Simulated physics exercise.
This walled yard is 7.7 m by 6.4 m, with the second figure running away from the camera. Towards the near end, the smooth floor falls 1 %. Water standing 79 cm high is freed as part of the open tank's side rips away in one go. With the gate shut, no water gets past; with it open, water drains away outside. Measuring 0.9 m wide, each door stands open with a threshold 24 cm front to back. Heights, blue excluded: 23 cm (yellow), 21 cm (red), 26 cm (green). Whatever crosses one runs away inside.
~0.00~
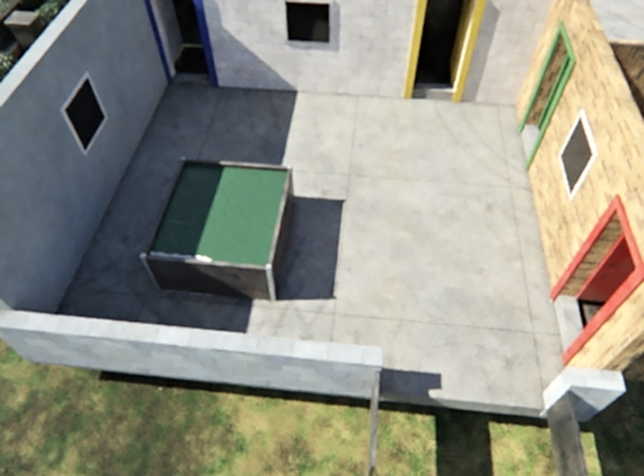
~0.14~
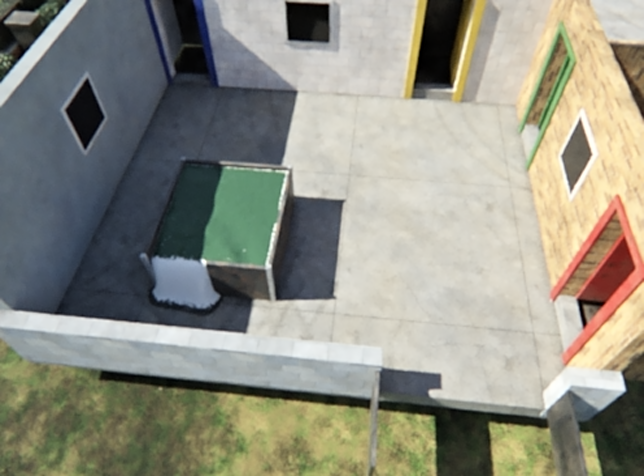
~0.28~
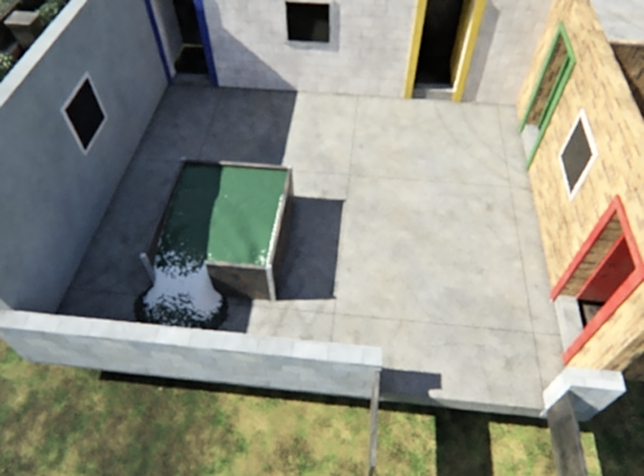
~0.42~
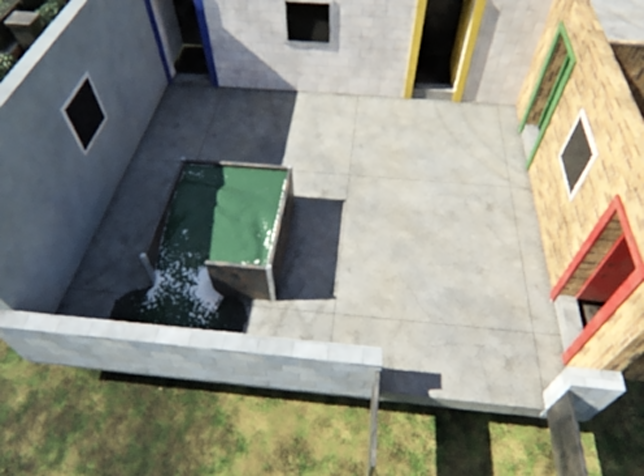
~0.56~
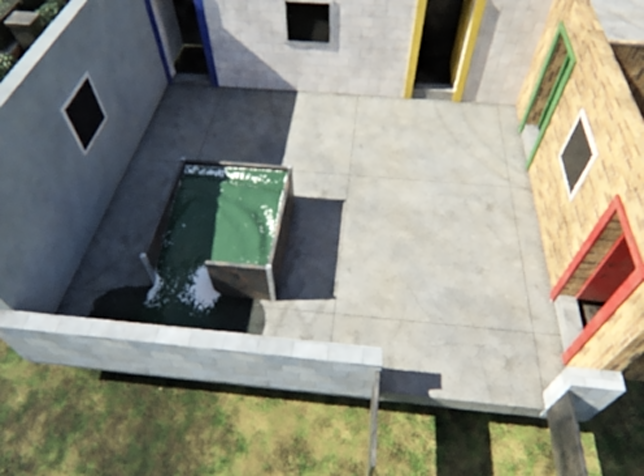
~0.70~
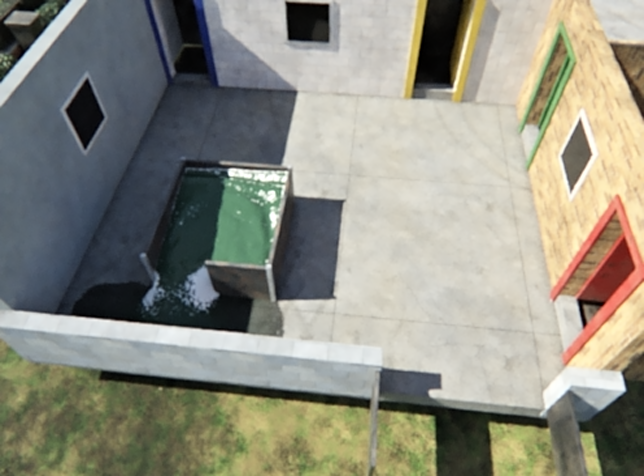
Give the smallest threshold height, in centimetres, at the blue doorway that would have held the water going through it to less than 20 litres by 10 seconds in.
The smallest height is about 14 cm.
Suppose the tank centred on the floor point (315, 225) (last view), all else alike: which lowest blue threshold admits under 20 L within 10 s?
Then it needs to be around 9.0 cm high.
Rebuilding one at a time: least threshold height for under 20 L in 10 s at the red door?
At red, roughly 11.5 cm.
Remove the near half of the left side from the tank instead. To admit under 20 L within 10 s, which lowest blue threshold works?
You'd want it roughly 13.5 centimetres tall.
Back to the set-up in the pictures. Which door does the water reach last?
Last: Yellow.
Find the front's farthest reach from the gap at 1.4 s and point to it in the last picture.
Lab note: Front tip approx. (407, 377).
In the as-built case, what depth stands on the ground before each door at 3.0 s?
Depths in cm - yellow: 0, red: 20, green: 0, blue: 0.
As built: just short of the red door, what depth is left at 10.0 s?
It comes to about 5.5 centimetres deep.
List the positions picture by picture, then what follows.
In the first picture, still water, 79 cm deep, in the open tank at (223, 212); the blue door at (183, 43) is dry.
In the second picture, water pours out at (185, 280) and has run 0.3 m, to (183, 306); about 8 cm deep outside, 79 cm at the back.
In the third picture, the front is at a hidden place, 0.8 m from the gap at (185, 281); 0.8 m2 of floor is wet, 79 cm left at the back.
In the fourth picture, water pours out at (186, 282) and has run 1.1 m, to a hidden place; about 10 cm deep outside, 78 cm at the back.
In the fifth picture, the front is at a hidden place, 1.3 m from the gap at (186, 282); 2.4 m2 of floor is wet, 71 cm left at the back.
In the sixth picture, the gap is at (185, 281), the front 1.6 m out at a hidden place; the back of the open tank holds 66 cm; the blue door at (183, 43), 5.5 m from the gap, is still 5.4 m from the nearest water.
After 1.4 s water covers 10 % of the floor, deepest (66 cm) near (43, 340); it has not reached the blue door.
After 3.0 s water covers 50 % of the floor, deepest (36 cm) near (55, 341); it has not reached the blue door.
After 10.0 s water covers 95 % of the floor, deepest (12 cm) near (43, 340); 8 cm at the blue door, 60 litres in over its 11 cm threshold.
At the blue door as built, the water arrived by 3.3 s and peaked near 19 cm at 4.2 s.
Run again over the same 10 s with other heights there, 36 litres in over 12.5 cm, 4 litres over 17 cm. The limit of 20 litres is kept from about 14 cm up.
